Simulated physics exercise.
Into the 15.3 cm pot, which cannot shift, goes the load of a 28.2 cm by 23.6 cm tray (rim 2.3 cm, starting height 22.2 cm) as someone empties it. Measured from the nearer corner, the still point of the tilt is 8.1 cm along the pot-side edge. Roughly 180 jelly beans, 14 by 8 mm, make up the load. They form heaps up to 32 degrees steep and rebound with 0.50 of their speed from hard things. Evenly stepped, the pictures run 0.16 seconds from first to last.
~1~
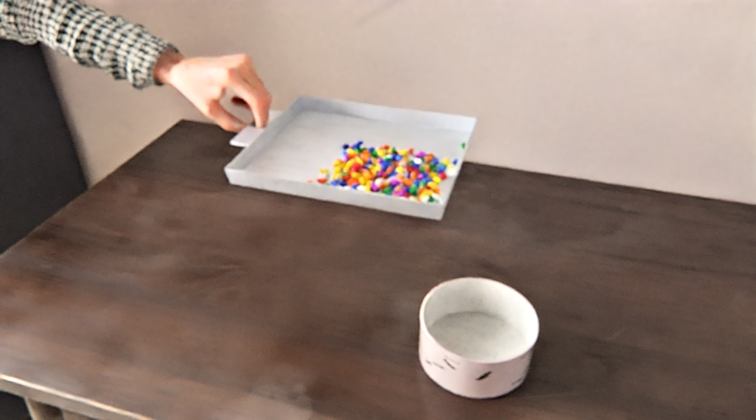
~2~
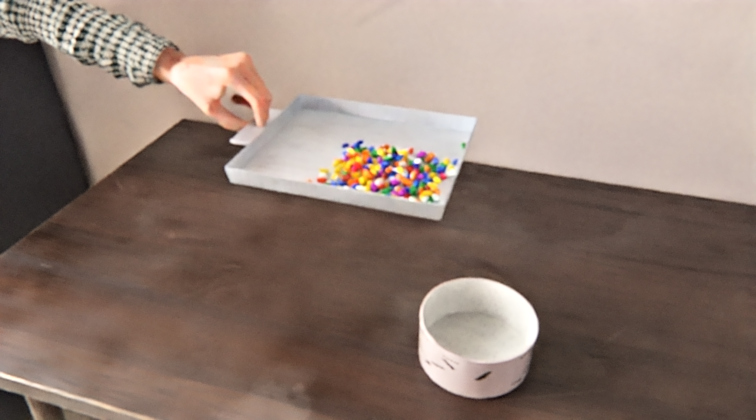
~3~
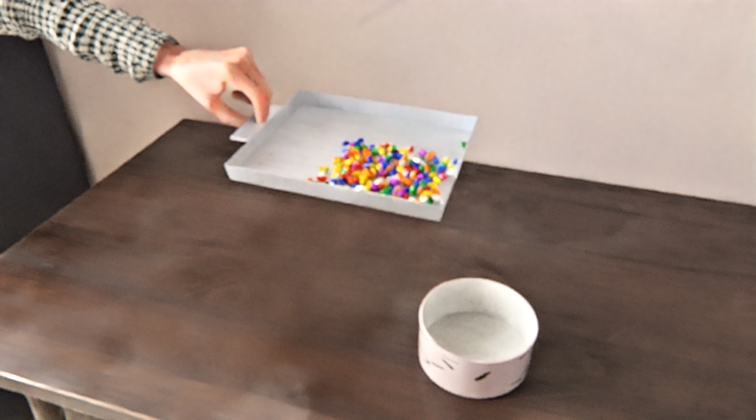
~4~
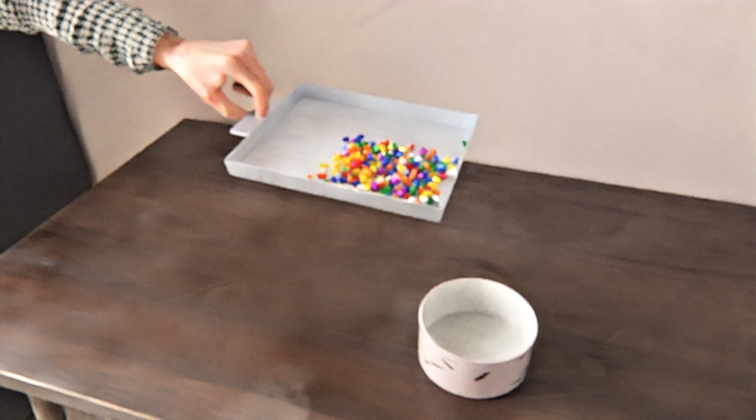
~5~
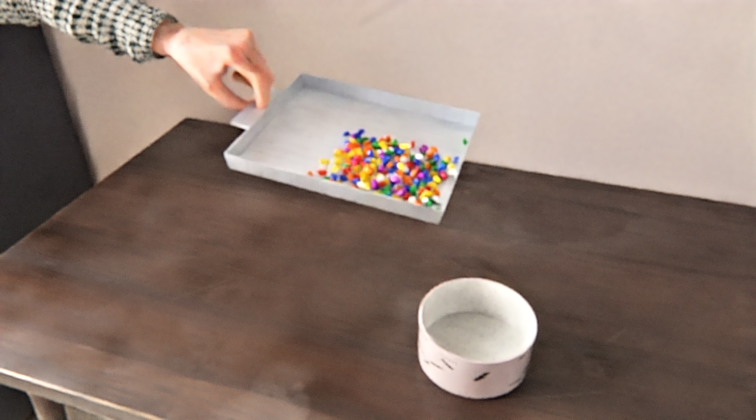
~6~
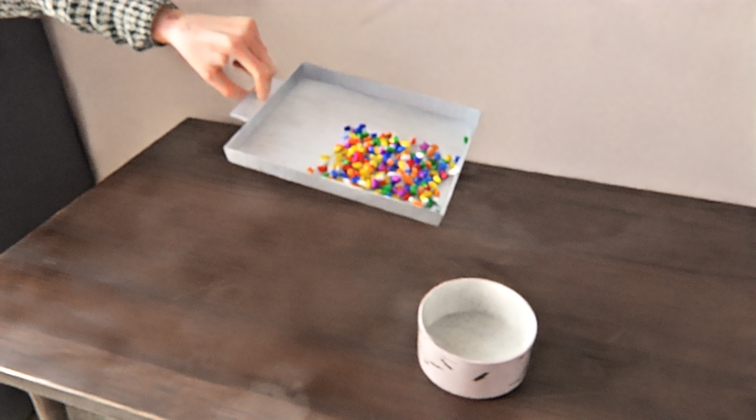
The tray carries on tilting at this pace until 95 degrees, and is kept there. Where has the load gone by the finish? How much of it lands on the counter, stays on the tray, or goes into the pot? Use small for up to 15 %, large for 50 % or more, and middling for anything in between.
Counter - small, tray - small, pot - large.
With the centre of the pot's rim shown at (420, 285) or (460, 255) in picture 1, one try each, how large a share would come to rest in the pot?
In order, about 50 and about 0 per cent.
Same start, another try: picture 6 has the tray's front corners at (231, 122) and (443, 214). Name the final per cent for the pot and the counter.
Pot 90; counter 5.
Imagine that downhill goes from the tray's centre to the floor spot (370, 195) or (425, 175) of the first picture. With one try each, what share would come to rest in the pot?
35 and 70 %.
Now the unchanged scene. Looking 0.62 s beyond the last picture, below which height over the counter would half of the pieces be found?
Roughly 26 centimetres, more or less.
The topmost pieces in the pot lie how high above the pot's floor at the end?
Top level: Approx. 2.0 cm.
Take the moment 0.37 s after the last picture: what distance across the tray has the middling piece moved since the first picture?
I'd say close to 2 centimetres.
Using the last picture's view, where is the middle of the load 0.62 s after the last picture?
Approximately (423, 173) in the final picture.
Then, 0.37 s after the last picture, tilt 51 degrees; the tray holds 100 %, the pot 0 %.
Then, 0.62 s after the last picture, tilt 79 degrees; the tray holds 100 %, the pot 0 %.
Then, 0.98 s after the last picture, tilt 95 degrees; the tray holds 10 %, the pot 80 %.
In the end, counter 5 %, tray 0 %, pot 95 %.
